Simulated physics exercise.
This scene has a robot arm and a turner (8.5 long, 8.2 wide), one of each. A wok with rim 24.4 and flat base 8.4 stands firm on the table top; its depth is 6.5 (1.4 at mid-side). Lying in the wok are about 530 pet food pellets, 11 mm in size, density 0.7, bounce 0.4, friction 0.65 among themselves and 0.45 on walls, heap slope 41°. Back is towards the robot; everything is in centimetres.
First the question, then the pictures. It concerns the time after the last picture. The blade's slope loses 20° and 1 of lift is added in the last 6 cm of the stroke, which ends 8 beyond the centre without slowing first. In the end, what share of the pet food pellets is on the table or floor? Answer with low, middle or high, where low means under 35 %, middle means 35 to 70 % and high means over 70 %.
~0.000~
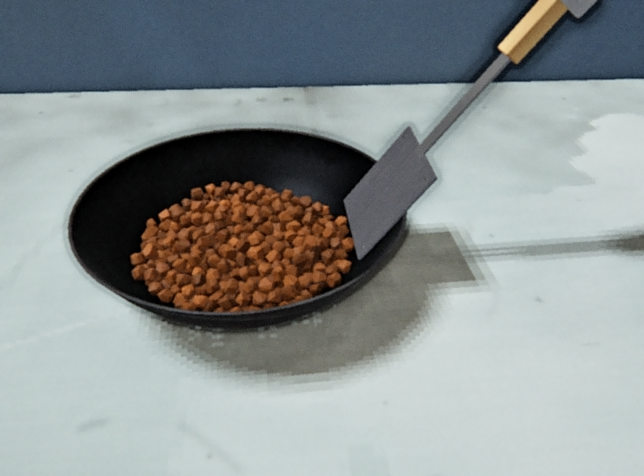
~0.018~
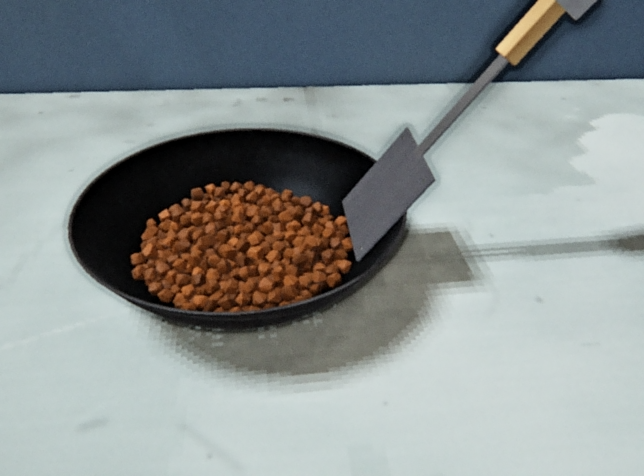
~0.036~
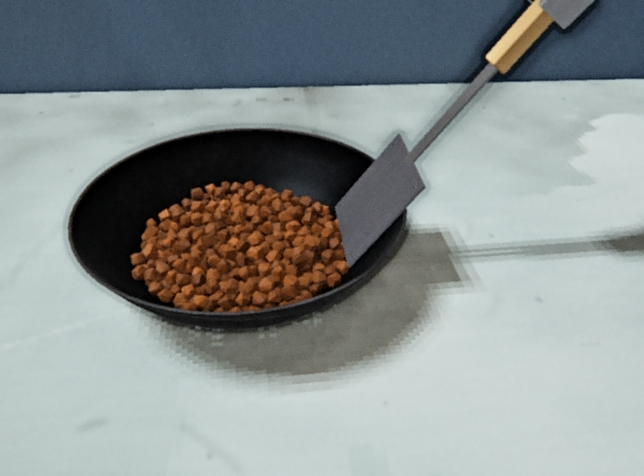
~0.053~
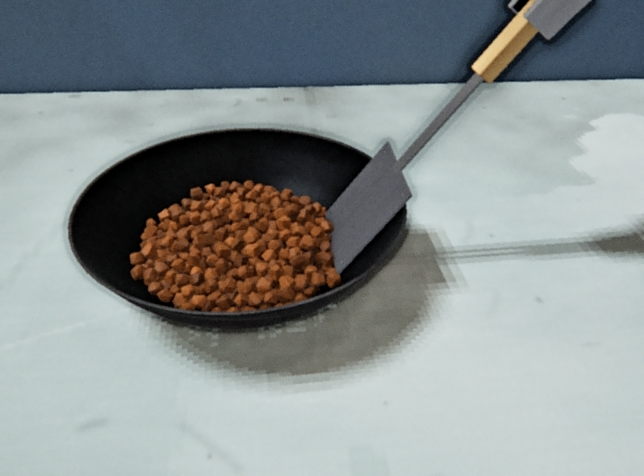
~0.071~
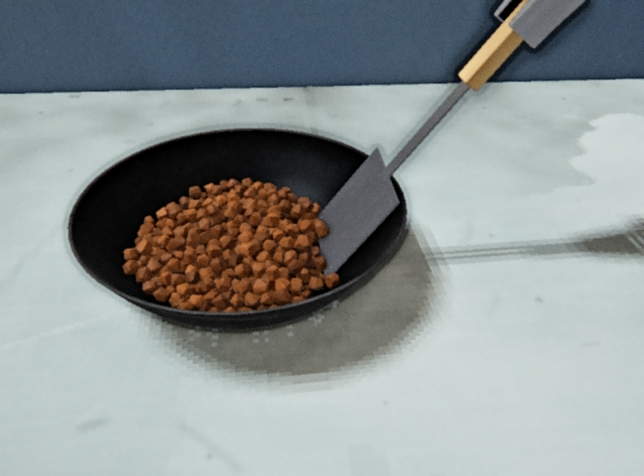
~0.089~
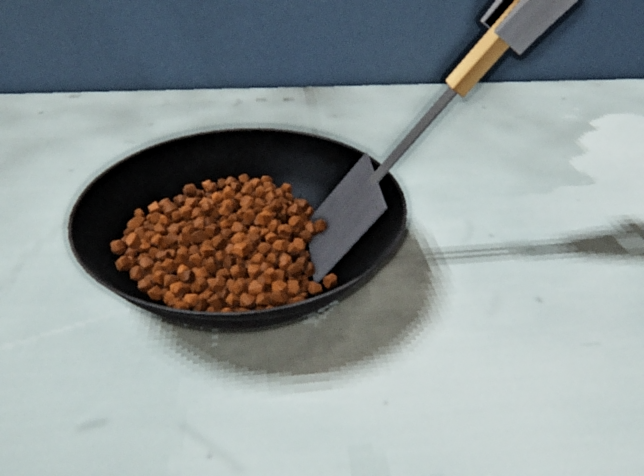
Low.
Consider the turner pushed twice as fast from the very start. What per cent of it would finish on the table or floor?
It would be near 50 per cent.
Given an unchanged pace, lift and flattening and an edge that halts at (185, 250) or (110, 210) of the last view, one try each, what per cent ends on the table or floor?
Roughly 5 and 50 per cent.
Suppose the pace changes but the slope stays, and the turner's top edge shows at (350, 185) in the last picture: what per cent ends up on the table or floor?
Roughly 45 per cent.
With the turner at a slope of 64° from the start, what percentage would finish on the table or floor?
Then roughly 30 percent.
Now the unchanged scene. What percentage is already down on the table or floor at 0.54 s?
It is near 20 percent.
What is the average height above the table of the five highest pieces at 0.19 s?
Some 6 cm.
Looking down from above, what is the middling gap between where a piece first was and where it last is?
Level distance of roughly 8 cm.
By 0.19 s, sloping 54°, highest piece 6 above the table; 526 in the wok.
By 0.29 s, sloping 45°, highest piece 9 above the table; 523 in the wok, 3 on the blade or in flight.
By 0.54 s, sloping 34°, highest piece 9 above the table; 417 in the wok, 97 on the table or floor, 12 on the blade or in flight.
By 1.59 s, sloping 34°, highest piece 9 above the table; 414 in the wok, 112 on the table or floor.
Final count, 414 in the wok, 112 on the table or floor. That is 21 % on the table or floor.
